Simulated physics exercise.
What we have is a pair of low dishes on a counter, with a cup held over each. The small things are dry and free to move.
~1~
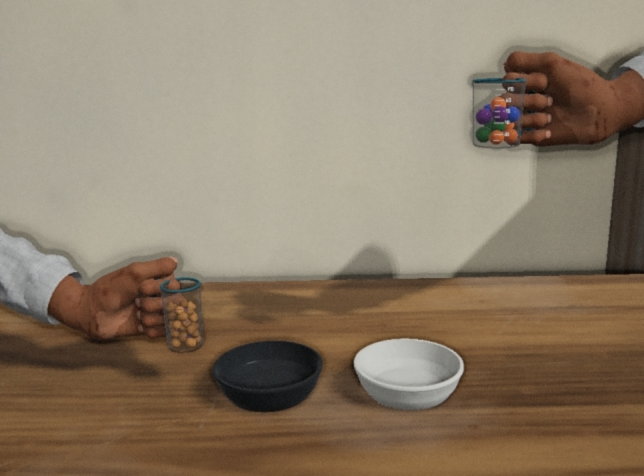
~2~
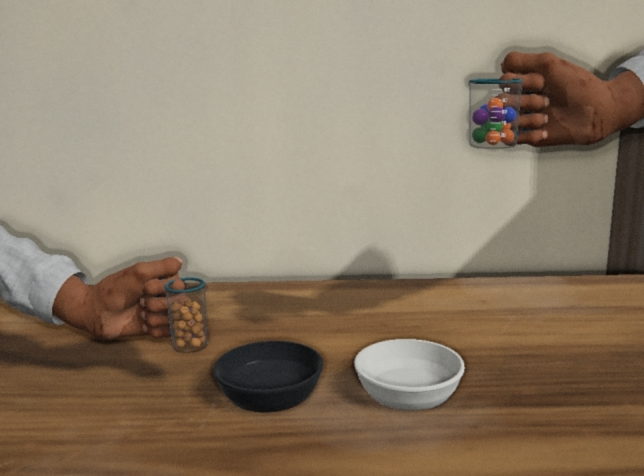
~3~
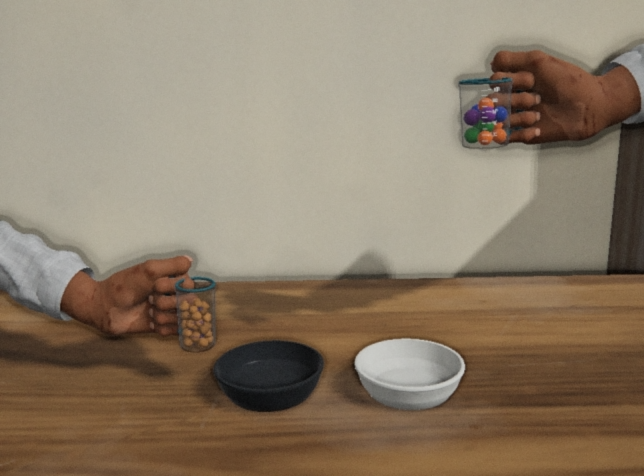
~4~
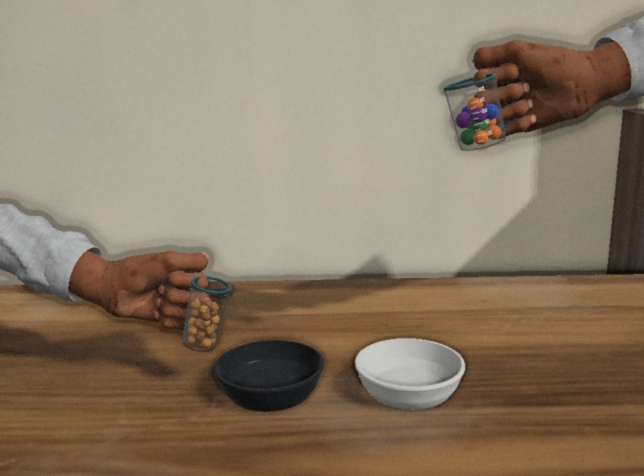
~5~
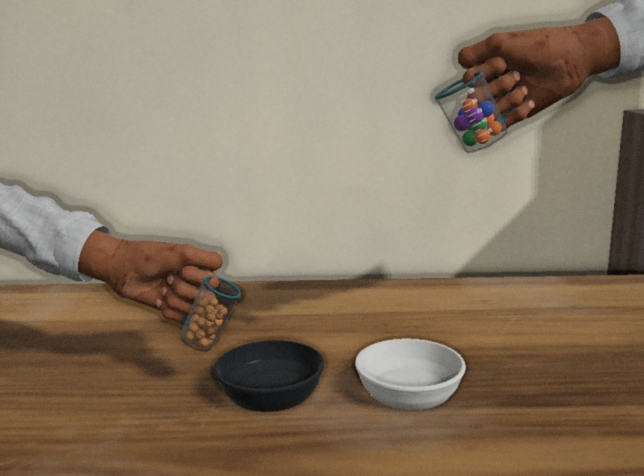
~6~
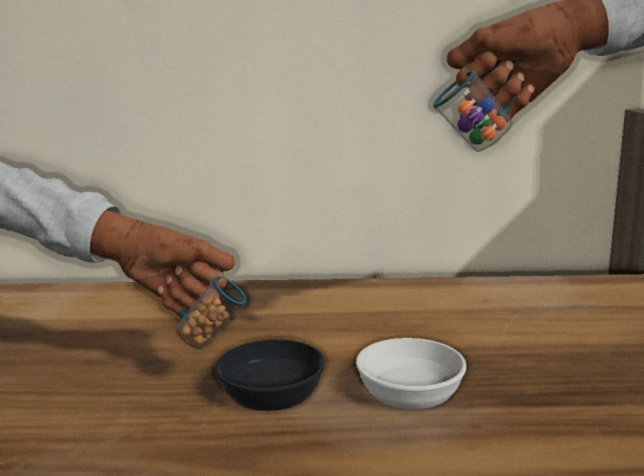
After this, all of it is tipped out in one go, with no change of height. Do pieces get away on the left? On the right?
Left dish holds every piece, right dish ends with pieces scattered round it.
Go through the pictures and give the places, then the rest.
The first picture shows left dish at (263, 394), empty; left cup at (183, 315), holding roasted chickpeas, just above its dish; right dish at (414, 391), empty; right cup at (497, 113), holding gumballs, high above its dish.
The second picture shows left cup at (188, 315), upright; right cup at (494, 113), upright.
The third picture shows left cup at (196, 315), tipped 2°; right cup at (485, 113), tipped 2°.
The fourth picture shows left cup at (205, 314), tipped 15°; right cup at (476, 113), tipped 15°.
The fifth picture shows left cup at (209, 314), tipped 28°; right cup at (472, 114), tipped 28°.
The sixth picture shows left dish at (265, 392); left cup at (210, 313), tipped 41°; right dish at (416, 391); right cup at (474, 113), tipped 41°.
Then, 0.53 s past the last view, left, all still in the cup; right, all still in the cup.
Then, 0.99 s past the last view, left, all still in the cup; right, about two thirds still in the cup, about a third in the air.
Then, 1.38 s past the last view, left, all in the dish; right, about two thirds in the dish, a small part outside the dish, about a quarter in the air.
Finally, left, all in the dish, none outside the dish; right, about half in the dish, about half outside the dish.
